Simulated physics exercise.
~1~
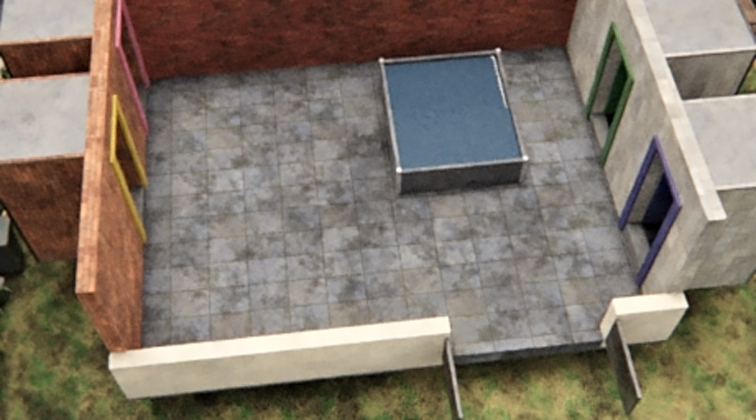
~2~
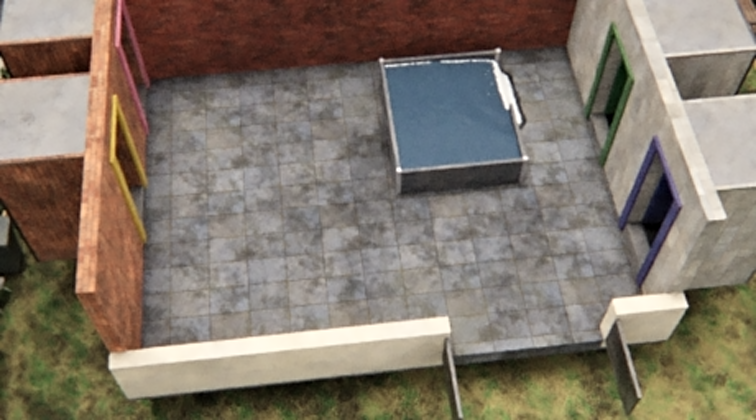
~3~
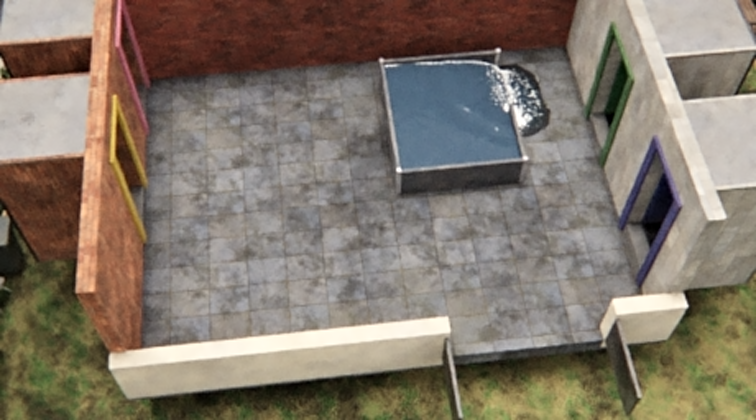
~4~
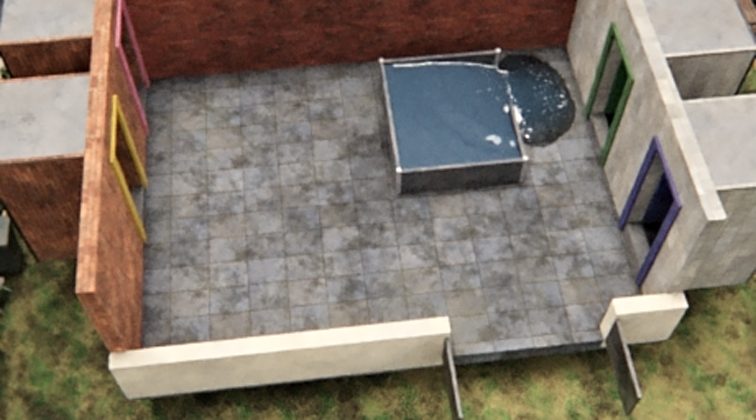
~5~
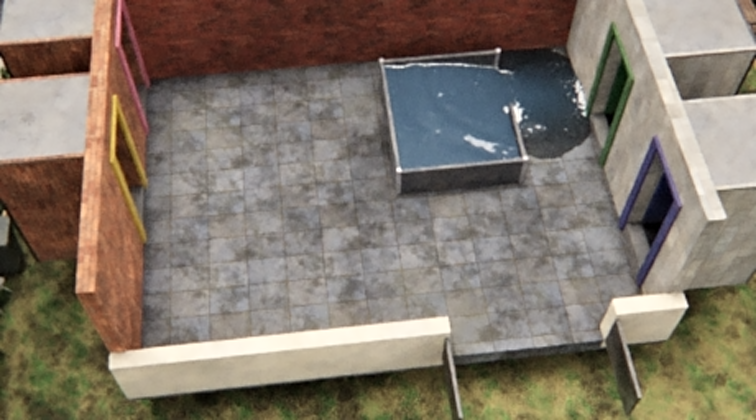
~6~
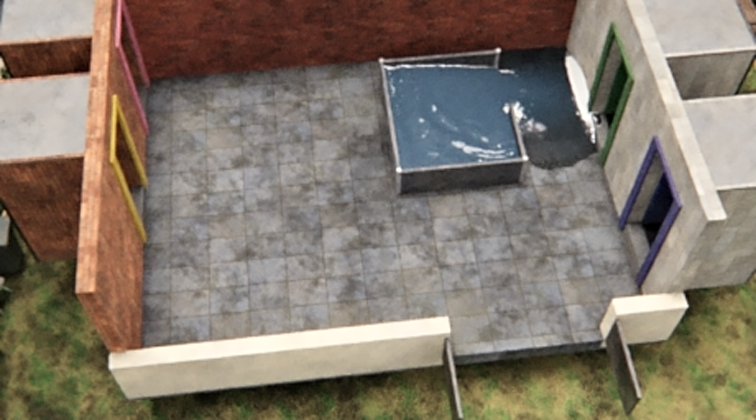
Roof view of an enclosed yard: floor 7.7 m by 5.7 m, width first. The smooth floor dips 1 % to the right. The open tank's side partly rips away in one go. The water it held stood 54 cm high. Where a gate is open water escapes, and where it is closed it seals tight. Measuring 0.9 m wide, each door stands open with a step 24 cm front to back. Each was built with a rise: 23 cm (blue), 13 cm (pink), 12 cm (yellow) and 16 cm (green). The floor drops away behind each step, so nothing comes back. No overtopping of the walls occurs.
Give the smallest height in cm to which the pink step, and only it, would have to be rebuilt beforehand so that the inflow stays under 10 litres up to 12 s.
Roughly 8.5 cm.
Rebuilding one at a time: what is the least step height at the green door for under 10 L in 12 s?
Roughly 21 cm at the green door.
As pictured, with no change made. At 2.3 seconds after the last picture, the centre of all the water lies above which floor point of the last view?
(491, 126) or so.
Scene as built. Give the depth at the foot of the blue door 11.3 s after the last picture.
About 6.5 centimetres deep.
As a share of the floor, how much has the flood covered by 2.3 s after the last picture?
Wet share: Around 30 %.
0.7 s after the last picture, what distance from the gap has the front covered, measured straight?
Front distance: Approx. 2.8 m.
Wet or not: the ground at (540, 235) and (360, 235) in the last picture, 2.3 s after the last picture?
Note: Point one reached; point two not yet reached.
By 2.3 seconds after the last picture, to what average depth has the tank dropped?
It averages close to 27 centimetres.
Then, 0.7 s after the last picture water covers 10 % of the floor, deepest (49 cm) near (561, 50); it has not reached the pink door.
Then, 2.3 s after the last picture water covers 30 % of the floor, deepest (34 cm) near (561, 50); it has not reached the pink door.
Then, 11.3 s after the last picture water covers 95 % of the floor, deepest (10 cm) near (565, 65); 3 cm at the pink door, 0 litres in over its 13 cm step.
At the pink door as built, the water peaked near 13 cm, 4.1 s after the last picture.
With a step of 7 cm, 20 litres would have come in within the 12 s; with 9.5 cm, 5 litres. So under 10 litres takes about 8.5 cm.
